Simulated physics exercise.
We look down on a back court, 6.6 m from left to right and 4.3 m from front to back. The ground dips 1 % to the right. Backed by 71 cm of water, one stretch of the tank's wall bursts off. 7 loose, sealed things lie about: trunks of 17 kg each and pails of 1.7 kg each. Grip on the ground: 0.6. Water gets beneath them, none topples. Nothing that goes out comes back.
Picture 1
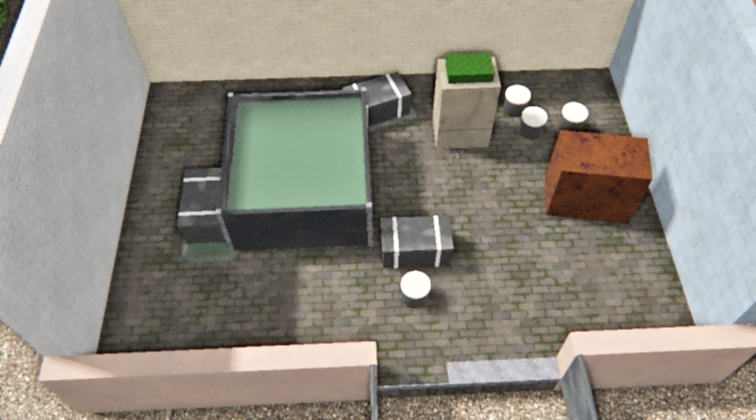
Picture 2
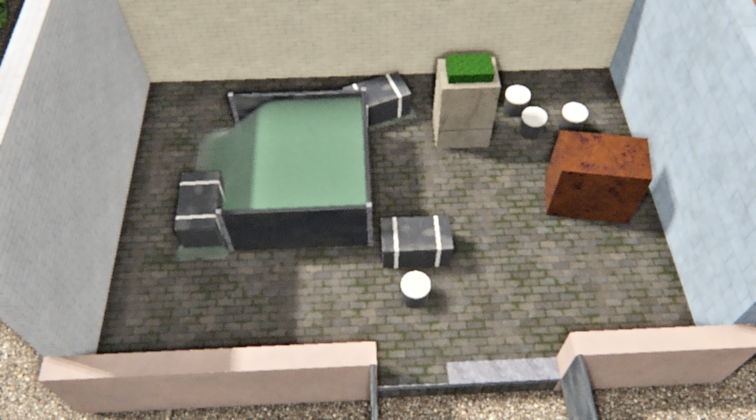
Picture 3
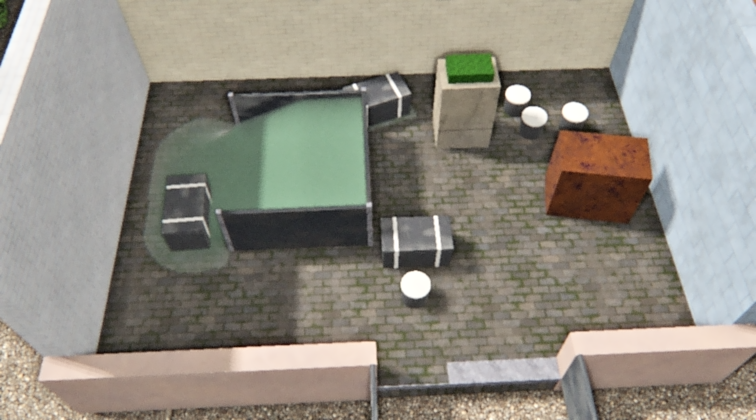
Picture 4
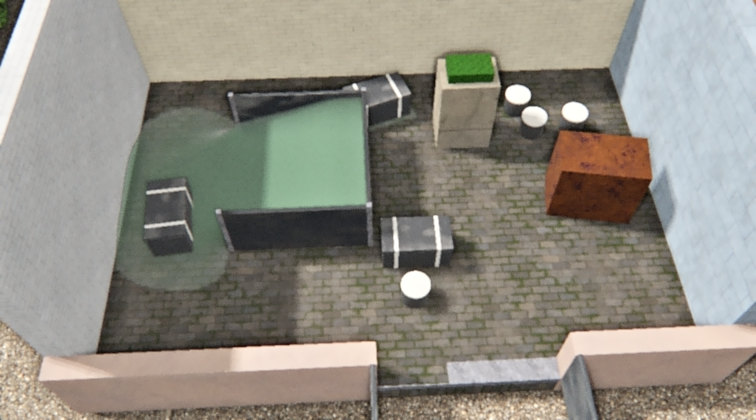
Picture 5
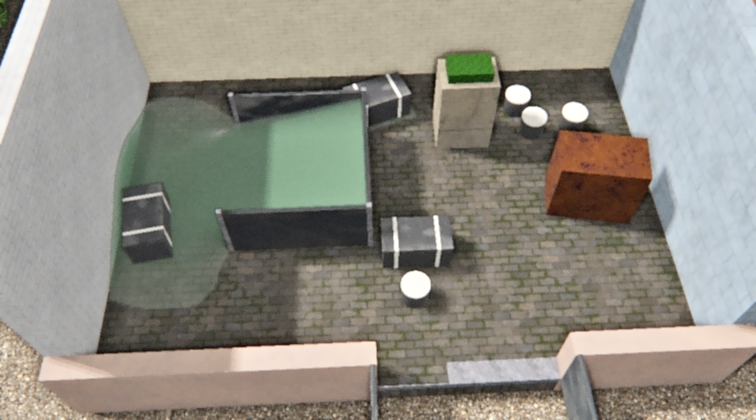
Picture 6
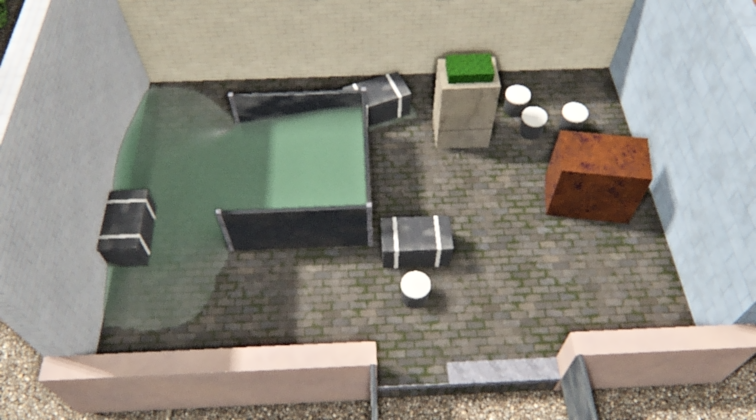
We see a walled, paved yard with a dark-sided tank of green water; its left side gives way, water spreads leftward over the paving, and a dark trunk slides left to the pale wall while the other objects stay put.
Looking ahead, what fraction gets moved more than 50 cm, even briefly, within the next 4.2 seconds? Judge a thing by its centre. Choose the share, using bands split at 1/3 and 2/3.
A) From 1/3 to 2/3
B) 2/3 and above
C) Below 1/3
The answer is B.
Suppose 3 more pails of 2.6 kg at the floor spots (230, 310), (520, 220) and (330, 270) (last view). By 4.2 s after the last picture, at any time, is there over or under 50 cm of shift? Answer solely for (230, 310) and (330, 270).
Result in order: Exceeded; exceeded.
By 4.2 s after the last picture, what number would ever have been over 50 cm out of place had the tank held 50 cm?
That would make 3 of them.
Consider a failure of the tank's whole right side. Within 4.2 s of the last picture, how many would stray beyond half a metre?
In that case the number is 6.
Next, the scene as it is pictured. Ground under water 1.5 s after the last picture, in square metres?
Wet area: Approx. 12 m2.
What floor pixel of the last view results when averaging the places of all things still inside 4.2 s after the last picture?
Close to (565, 183).
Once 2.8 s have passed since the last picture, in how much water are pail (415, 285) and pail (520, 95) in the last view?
First about 3 cm, second about 3 cm.
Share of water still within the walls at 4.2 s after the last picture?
Close to 98 in a hundred parts remain.
Then, 0.4 s after the last picture 1 of 7 are over 50 cm from their spots; 1 afloat.
Then, 1.5 s after the last picture 1 of 7 are over 50 cm from their spots; 0 afloat.
Then, 2.8 s after the last picture 3 of 7 are over 50 cm from their spots; 2 afloat.
Then, 4.2 s after the last picture 5 of 7 are over 50 cm from their spots, and 5 have been at some point; 5 afloat.
